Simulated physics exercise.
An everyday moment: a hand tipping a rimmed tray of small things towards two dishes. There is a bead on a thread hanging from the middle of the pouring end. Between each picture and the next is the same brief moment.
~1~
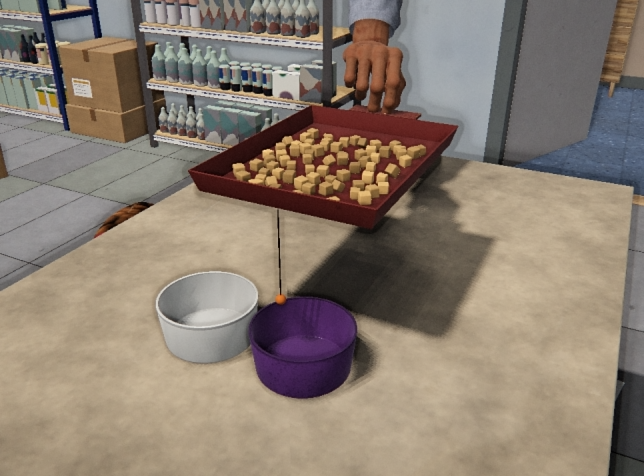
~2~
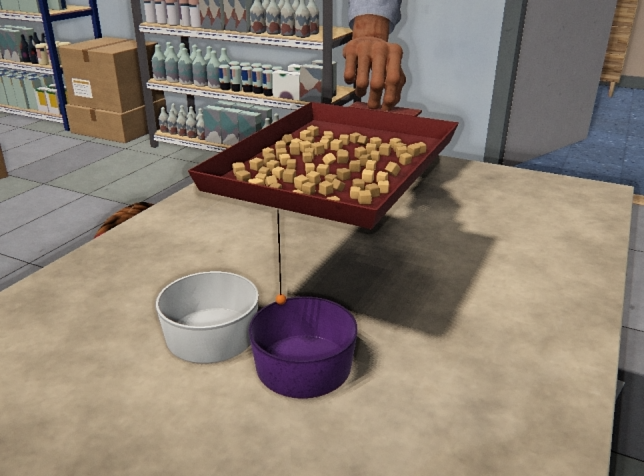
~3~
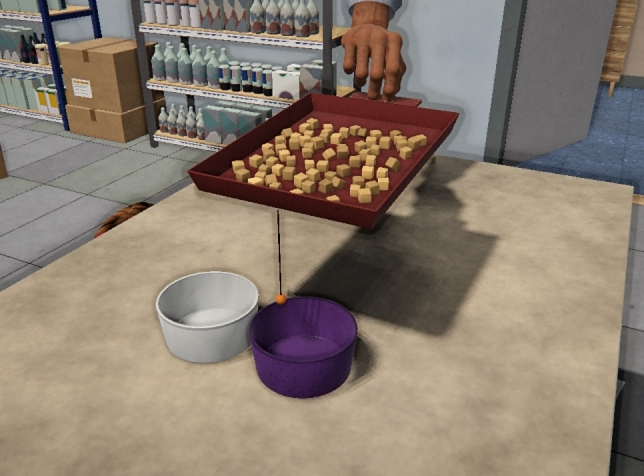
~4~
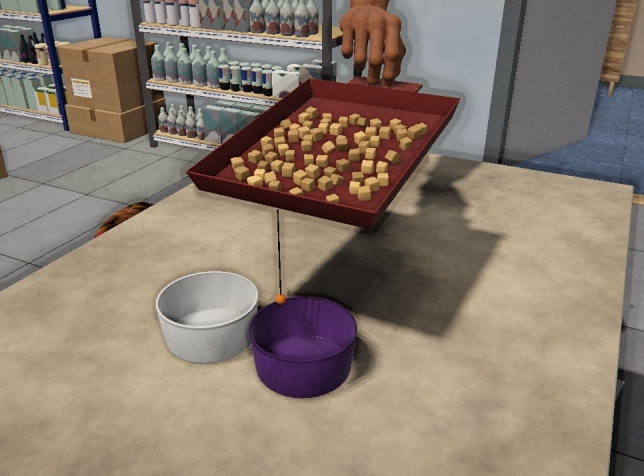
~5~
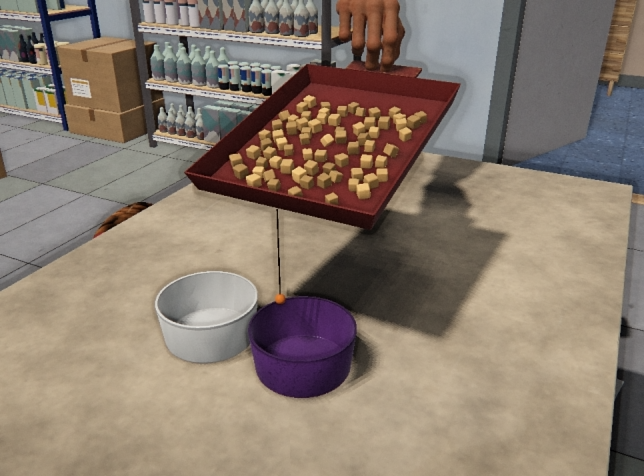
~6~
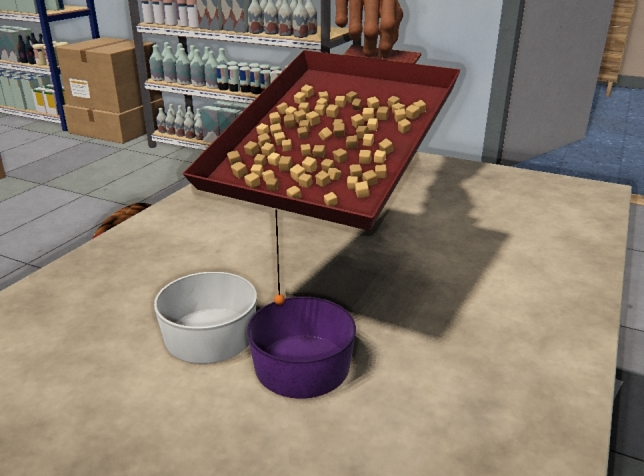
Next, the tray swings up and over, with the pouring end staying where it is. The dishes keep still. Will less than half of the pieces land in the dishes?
The greater share ends up outside the dishes.
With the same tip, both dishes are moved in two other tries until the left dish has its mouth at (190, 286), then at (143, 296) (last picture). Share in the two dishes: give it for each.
About 0 per cent first, then about 30 per cent.
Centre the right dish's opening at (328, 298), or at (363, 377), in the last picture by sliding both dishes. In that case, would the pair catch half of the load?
Taking the places in turn, it's shy of half and then past half.
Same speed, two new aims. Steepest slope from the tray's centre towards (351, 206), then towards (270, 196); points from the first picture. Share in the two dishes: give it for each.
It comes to about 30 per cent the first time and about 30 per cent the second.
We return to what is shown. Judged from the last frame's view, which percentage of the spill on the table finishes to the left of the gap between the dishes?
70 %, roughly.
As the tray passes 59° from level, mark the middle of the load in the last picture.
The load's middle is around (289, 177).
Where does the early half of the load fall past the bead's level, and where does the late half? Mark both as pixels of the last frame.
(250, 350) first, (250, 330) later.
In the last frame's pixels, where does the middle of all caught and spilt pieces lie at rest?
(227, 427).
Soon, tray tipped steeply; all on the tray.
A while on, tray tipped right over; all on the tray.
Towards the end, tray tipped past a quarter turn; a small part in the right dish; a stray few in the left dish; most outside both.
Finally, tray tipped past a quarter turn; a small part in the right dish; a stray few in the left dish; most outside both.
